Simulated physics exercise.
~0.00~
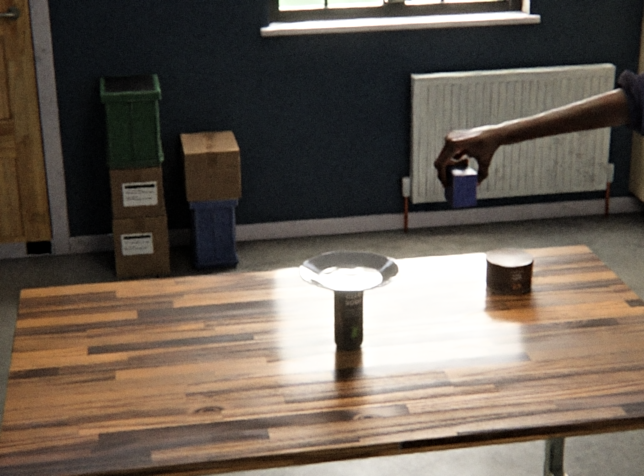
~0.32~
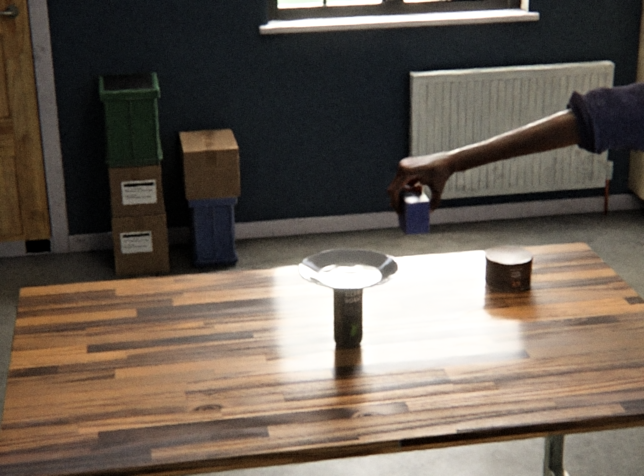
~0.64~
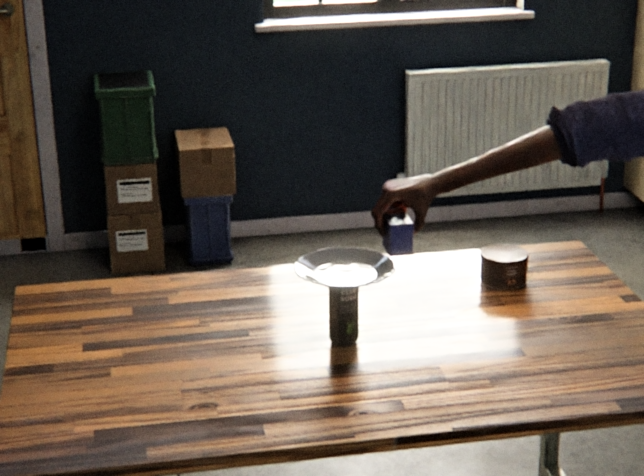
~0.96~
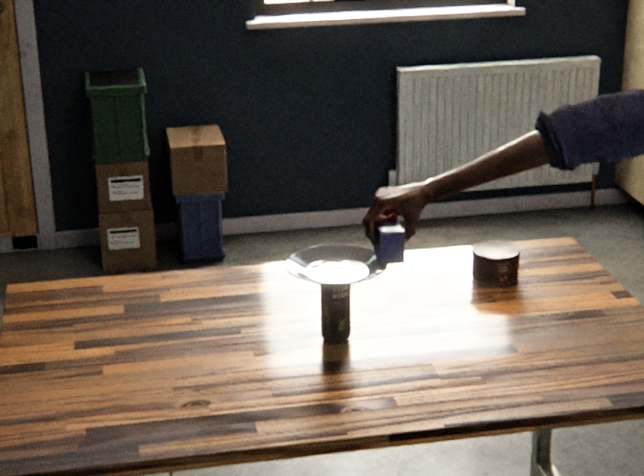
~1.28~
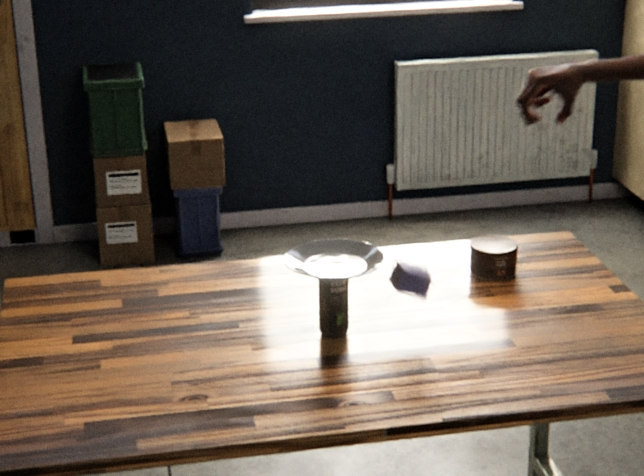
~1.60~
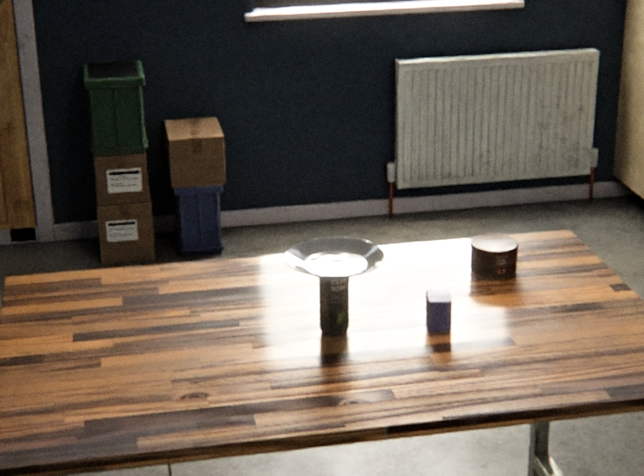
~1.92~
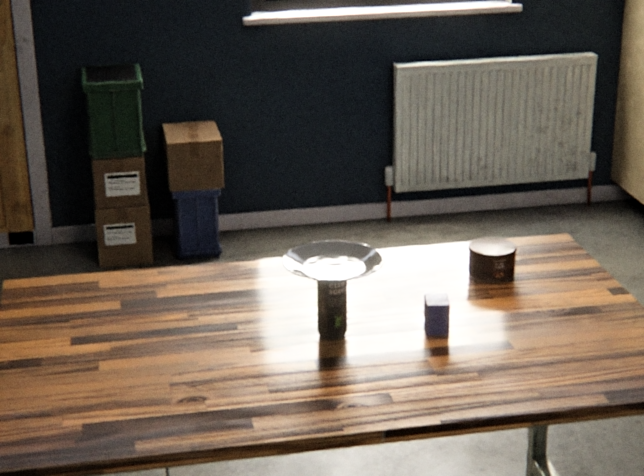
A hand carried a small blue block left and down to the right edge of a grey plate balanced on a black can, then let go and drew back. The block tumbled off onto the wooden table, while the plate stayed on the can.
